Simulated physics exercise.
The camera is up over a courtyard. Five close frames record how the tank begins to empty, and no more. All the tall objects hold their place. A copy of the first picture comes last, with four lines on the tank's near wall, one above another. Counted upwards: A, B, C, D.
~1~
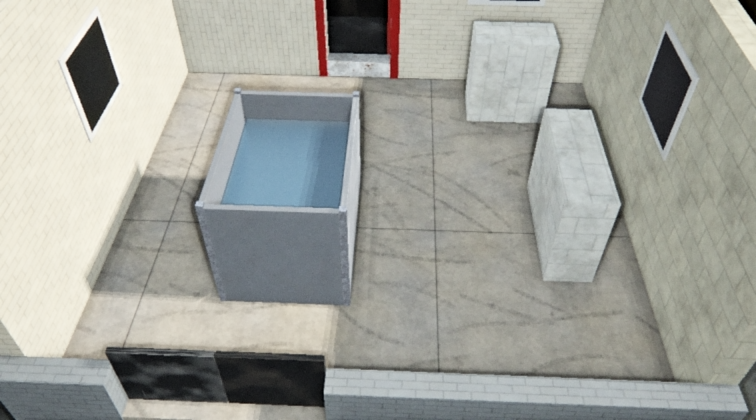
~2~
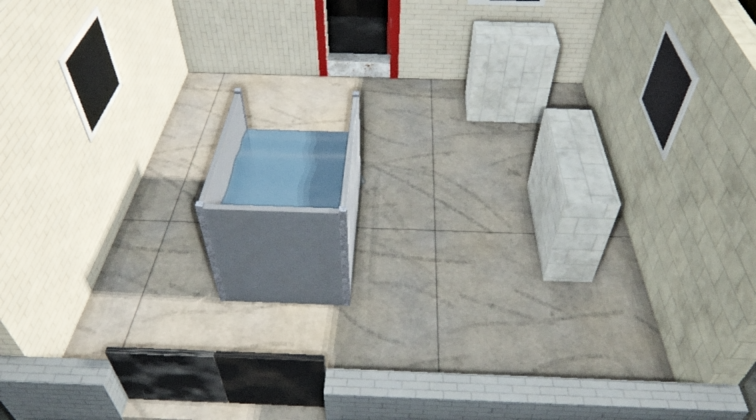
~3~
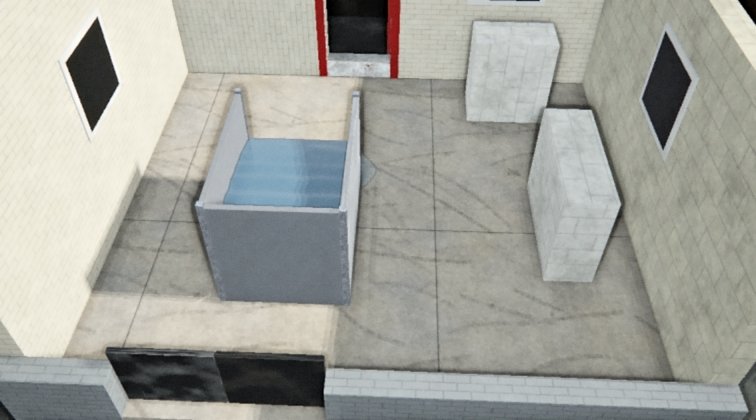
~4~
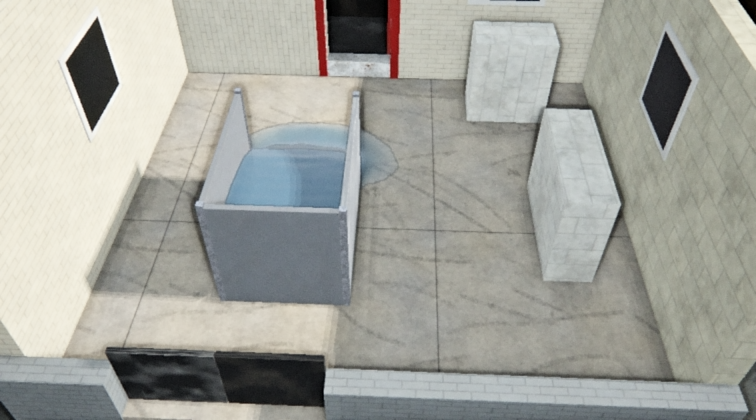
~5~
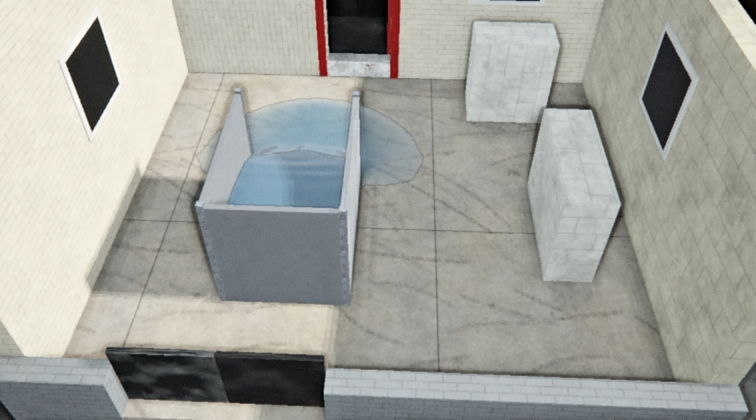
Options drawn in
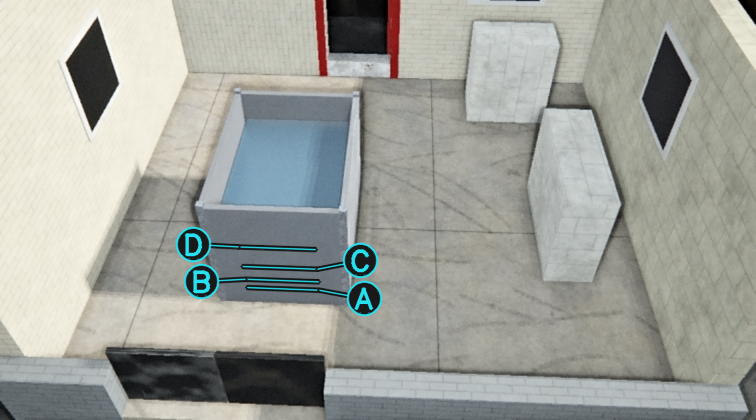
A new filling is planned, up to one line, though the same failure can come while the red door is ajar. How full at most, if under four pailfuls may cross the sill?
C will do.
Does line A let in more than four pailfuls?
No, not at all.
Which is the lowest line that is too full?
D it is.
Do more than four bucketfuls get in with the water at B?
No.
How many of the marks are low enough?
Three of the four.
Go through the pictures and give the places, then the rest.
Water in the tank at rest, its middle at (288, 170); foot of the red doorway at (359, 77); shut gate at (218, 361).
Water covers 1 % of the ground, its front hidden from here.
Water covers 3 % of the ground, its front hidden from here.
Water covers 7 % of the ground and shows as far out as (387, 169).
Water covers 14 % of the ground and shows as far out as (407, 147).
On the marked copy, A at (283, 288); B at (282, 280); C at (280, 267); D at (277, 248); from the bottom up A, B, C, D.
For line A, nothing gets over.
For line B, nothing gets over.
For line C, a bucket or two gets in.
For line D, about 10 bucketfuls get in.
